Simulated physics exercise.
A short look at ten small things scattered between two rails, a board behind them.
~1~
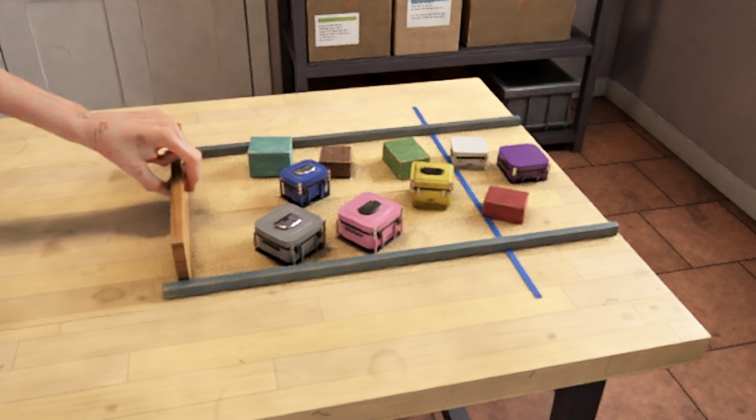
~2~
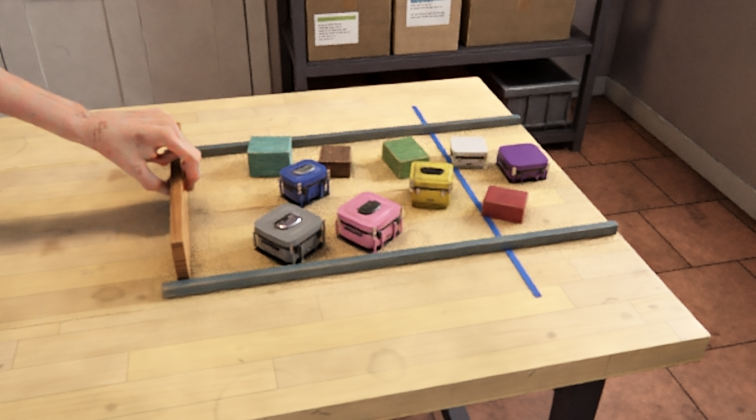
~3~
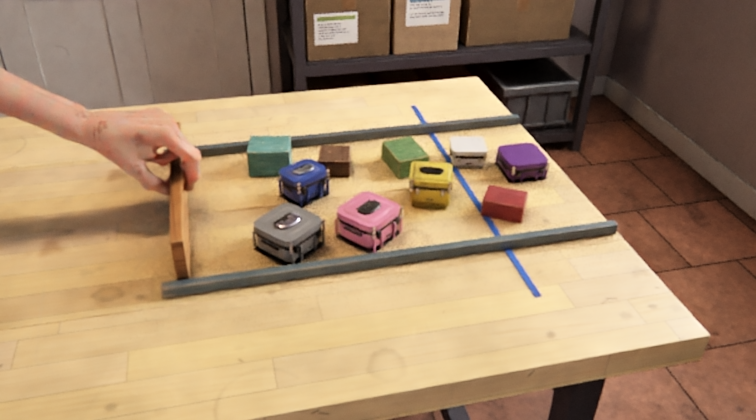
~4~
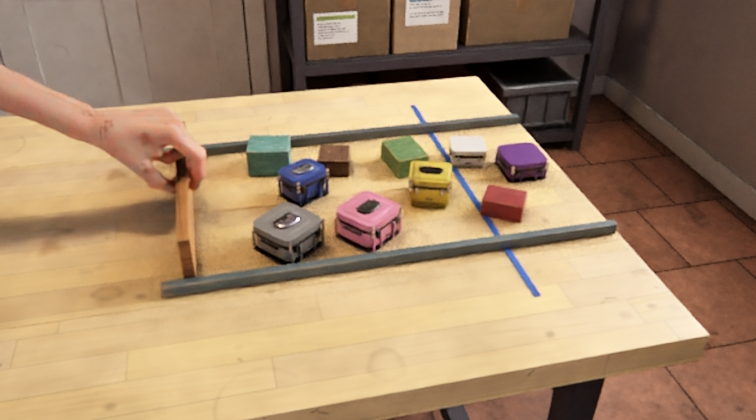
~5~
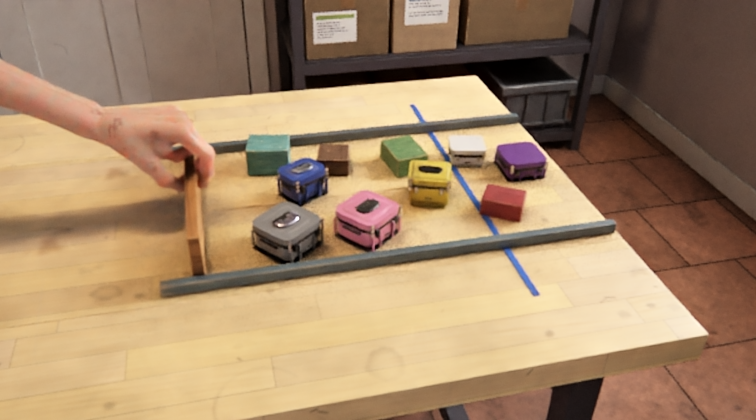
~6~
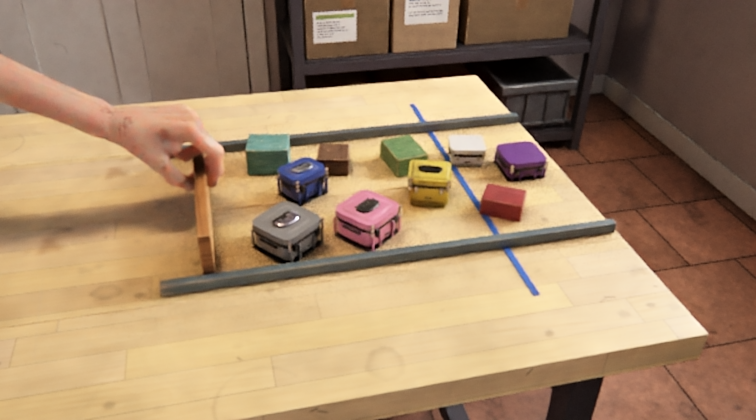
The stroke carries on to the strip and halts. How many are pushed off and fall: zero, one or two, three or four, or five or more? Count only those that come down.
In the end the number that fall off is one or two.
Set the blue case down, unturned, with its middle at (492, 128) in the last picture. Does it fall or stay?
From there it survives.
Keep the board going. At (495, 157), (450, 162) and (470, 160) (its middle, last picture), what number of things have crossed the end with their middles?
Past the end: 3, 1 and 3.
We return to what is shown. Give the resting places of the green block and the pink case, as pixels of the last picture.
About (526, 155), and the other about (557, 200).
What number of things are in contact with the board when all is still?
That makes 3.
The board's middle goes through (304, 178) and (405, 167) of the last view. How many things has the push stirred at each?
First 5, then 10.
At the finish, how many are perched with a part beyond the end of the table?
Overhanging: 2.
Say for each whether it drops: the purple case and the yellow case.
The purple case comes down, the yellow case survives.
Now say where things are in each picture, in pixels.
Purple case (522, 164); red block (506, 204); white case (469, 154); board (180, 195); tape (464, 183), in the first frame.
Red block (505, 204); pink case (369, 221), in the second frame.
White case (468, 153); yellow case (431, 184), in the third frame.
Purple case (521, 163); grey case (288, 234), in the fourth frame.
Red block (503, 203); blue case (302, 181), in the fifth frame.
Purple case (520, 162); red block (503, 202); white case (466, 152); board (202, 190); tape (462, 180), in the sixth frame.
Soon after, none off yet; purple case at rest near (520, 162); red block at rest near (503, 202); white case at rest near (466, 152).
Then, none off yet; purple case moved a little near (535, 163); red block moved a little near (519, 200); white case moved about its own width near (495, 151).
At rest, the number that fall off is one or two; fallen, purple case.
